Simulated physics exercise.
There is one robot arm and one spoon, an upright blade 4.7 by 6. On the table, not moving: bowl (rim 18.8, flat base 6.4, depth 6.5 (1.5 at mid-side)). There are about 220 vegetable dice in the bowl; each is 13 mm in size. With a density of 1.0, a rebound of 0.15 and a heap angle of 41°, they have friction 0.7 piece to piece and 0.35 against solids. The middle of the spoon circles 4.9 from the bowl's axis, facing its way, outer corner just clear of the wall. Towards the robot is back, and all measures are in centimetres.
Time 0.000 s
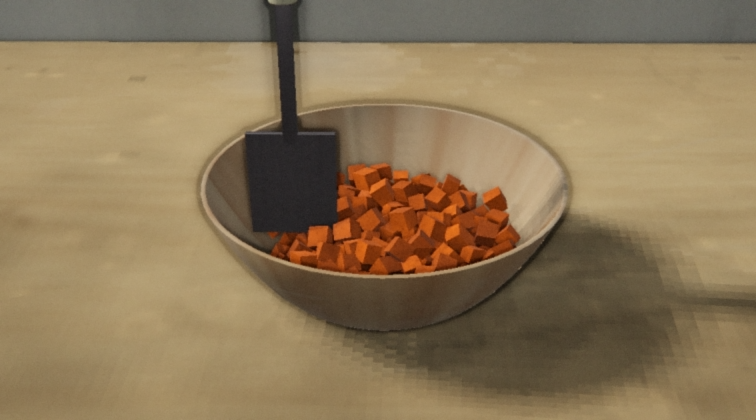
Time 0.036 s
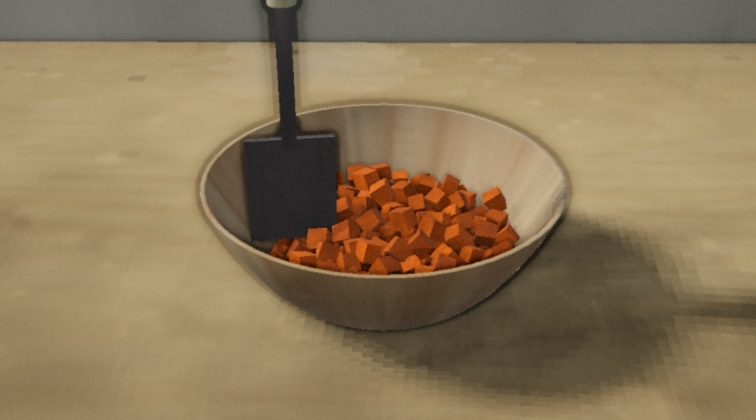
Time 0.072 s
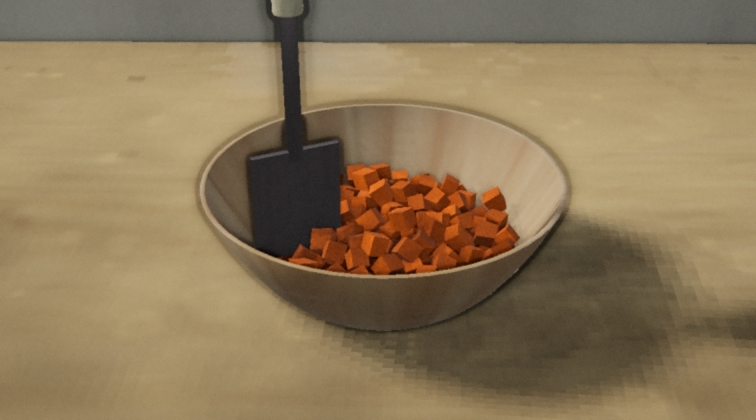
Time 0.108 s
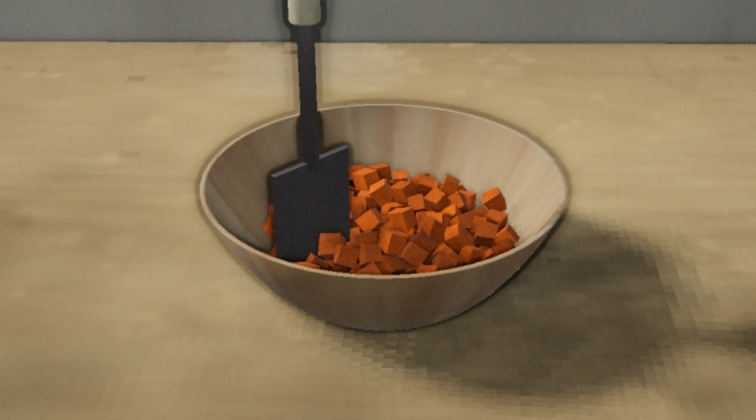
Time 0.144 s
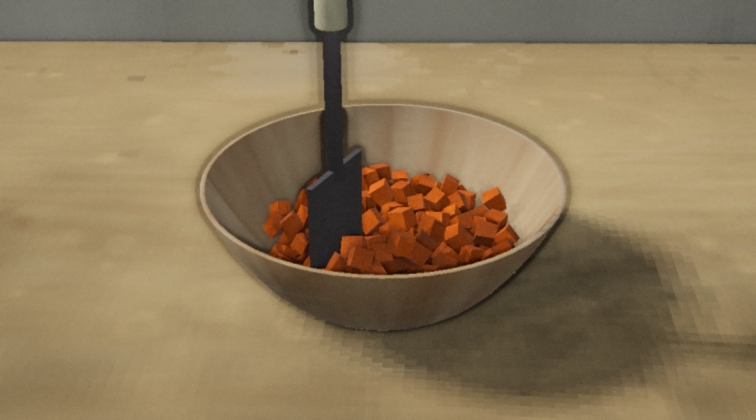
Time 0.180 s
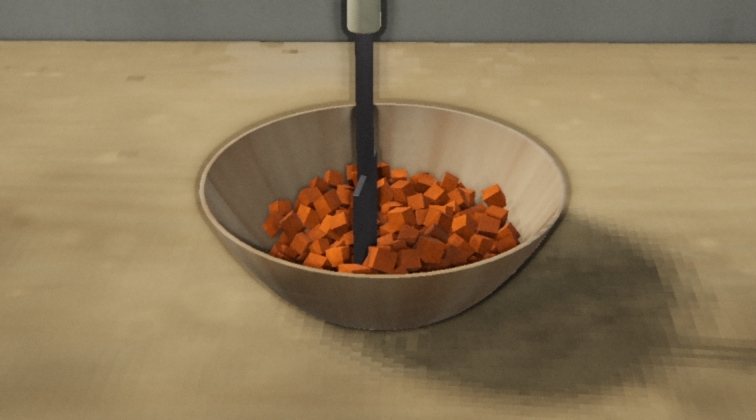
A dark spatula lowers slightly, then turns edge-on while moving right through orange cubes in a bowl.
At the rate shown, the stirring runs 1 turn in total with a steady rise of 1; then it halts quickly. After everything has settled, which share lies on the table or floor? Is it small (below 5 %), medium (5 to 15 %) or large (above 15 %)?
It is medium.
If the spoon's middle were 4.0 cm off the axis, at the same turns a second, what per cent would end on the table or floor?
Near 10 %.
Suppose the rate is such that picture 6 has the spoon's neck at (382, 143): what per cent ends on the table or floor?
Something like 15 percent, roughly.
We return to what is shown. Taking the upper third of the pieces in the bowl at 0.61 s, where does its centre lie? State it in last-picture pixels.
(297, 170).
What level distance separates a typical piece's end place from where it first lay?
I'd put it at roughly 4 centimetres.
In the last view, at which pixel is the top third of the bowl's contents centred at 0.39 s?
At about (432, 176).
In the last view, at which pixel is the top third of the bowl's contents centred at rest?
Centre of top third: Approx. (308, 250).
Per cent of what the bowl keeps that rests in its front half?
Some 65 per cent.
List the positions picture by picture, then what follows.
Spoon neck at (289, 106), 0° round; upper third of the load around (404, 224), from x 275 to 505, top at y 175; 215 in the bowl, in the first frame.
Spoon neck at (288, 111), 8° round; upper third of the load around (404, 224), from x 275 to 505, top at y 175, in the second frame.
Spoon neck at (294, 122), 26° round; upper third of the load around (402, 226), from x 275 to 505, top at y 175, in the third frame.
Spoon neck at (310, 132), 44° round; upper third of the load around (403, 225), from x 275 to 505, top at y 175, in the fourth frame.
Spoon neck at (334, 140), 62° round; upper third of the load around (403, 224), from x 275 to 505, top at y 175, in the fifth frame.
Spoon neck at (365, 143), 81° round; upper third of the load around (418, 224), from x 275 to 510, top at y 170; 215 in the bowl, in the sixth frame.
After 0.39 s, 188° round, highest piece 7 above the table; 215 in the bowl.
After 0.61 s, 296° round, highest piece 9 above the table; 209 in the bowl, 2 on the table or floor, 4 in flight or on the tool.
After 0.91 s, 0° round, highest piece 7 above the table; 199 in the bowl, 16 on the table or floor.
After 1.61 s, 0° round, highest piece 7 above the table; 199 in the bowl, 16 on the table or floor.
At rest, 199 in the bowl, 16 on the table or floor. That is 7 % on the table or floor.
